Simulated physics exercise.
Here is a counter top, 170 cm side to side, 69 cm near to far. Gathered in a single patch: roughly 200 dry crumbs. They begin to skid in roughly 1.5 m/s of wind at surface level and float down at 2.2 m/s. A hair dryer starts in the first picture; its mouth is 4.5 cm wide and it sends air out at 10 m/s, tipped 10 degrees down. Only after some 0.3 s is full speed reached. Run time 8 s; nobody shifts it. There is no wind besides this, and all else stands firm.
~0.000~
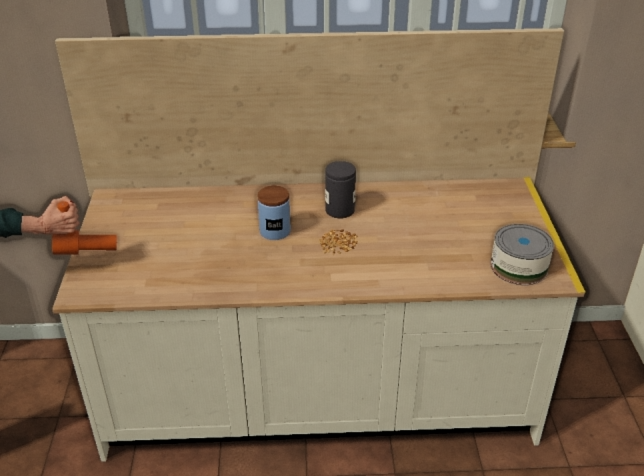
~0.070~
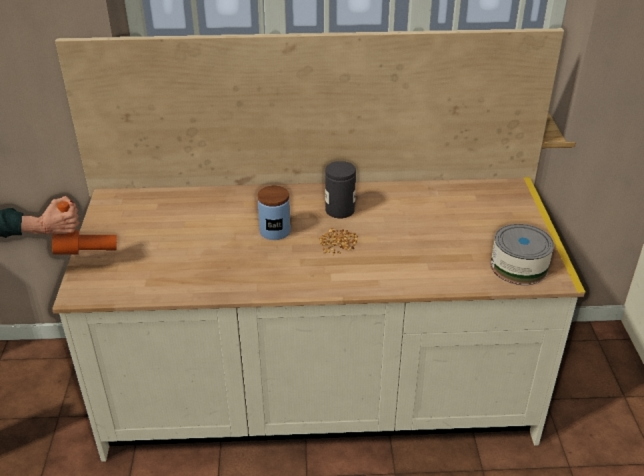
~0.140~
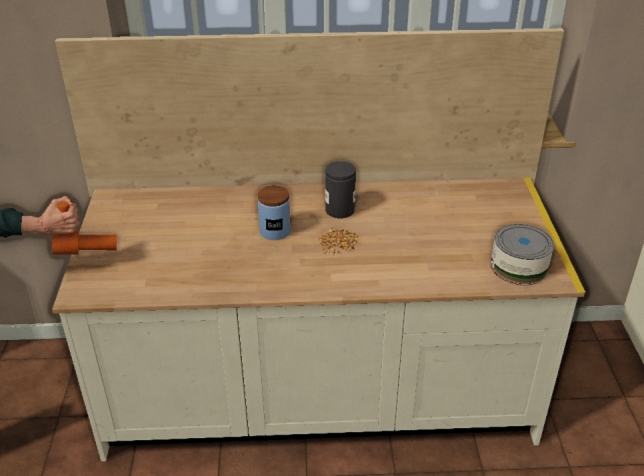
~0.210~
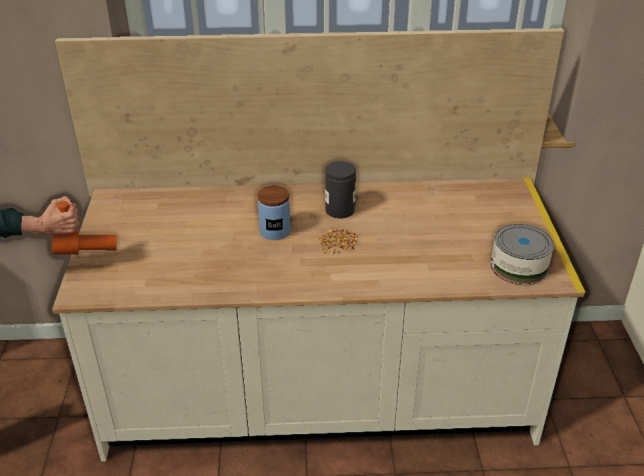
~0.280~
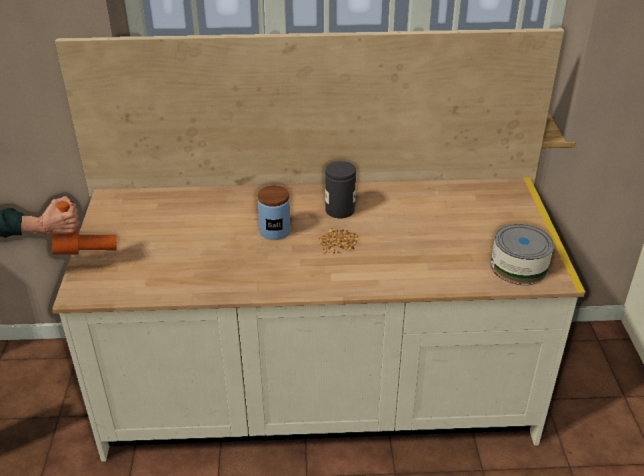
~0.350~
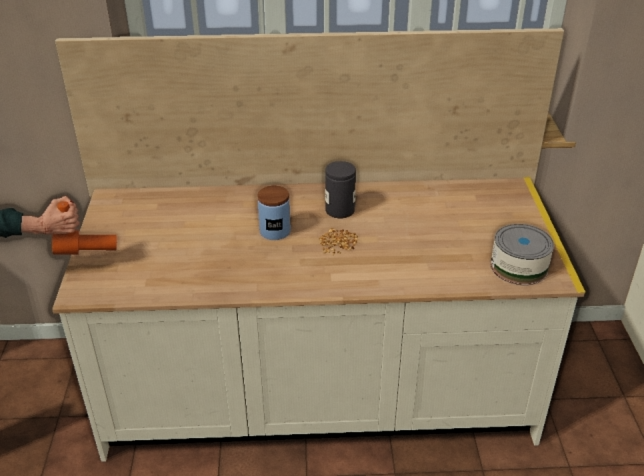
On a wooden counter top, a hand at the left holds an orange hair dryer pointed right toward a small patch of dry crumbs near two jars and a round tin, and nothing visibly moves throughout.
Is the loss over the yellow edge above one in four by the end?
I'm expecting the count past that edge to surpass a quarter.
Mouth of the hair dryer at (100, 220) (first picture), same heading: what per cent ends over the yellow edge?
Then the share would be close to 0 percent.
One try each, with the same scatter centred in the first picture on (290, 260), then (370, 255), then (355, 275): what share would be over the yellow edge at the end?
In turn about 10 %, 40 %, 0 %.
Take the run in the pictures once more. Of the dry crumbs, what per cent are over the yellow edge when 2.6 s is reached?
Roughly 70 in a hundred by then.
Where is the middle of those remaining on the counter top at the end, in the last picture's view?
Near (491, 201).
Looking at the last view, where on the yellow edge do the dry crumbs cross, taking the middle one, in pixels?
I'd put my finger close to (549, 218).
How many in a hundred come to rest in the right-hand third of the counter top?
Something close to 20 % ends up there.
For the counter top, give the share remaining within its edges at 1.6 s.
I reckon some 40 %.
After 1.6 s, 46 % are on the move or not yet settled, 56 % are over the yellow edge; the middle of those still in play is near (481, 208).
After 2.6 s, 31 % are on the move or not yet settled, 69 % are over the yellow edge; the middle of those still in play is near (469, 210).
After 4.4 s, 22 % are on the move or not yet settled, 74 % are over the yellow edge; the middle of those still in play is near (478, 208).
After 8.0 s, at the end, 80 % are over the yellow edge; the middle of those still in play is near (491, 201).
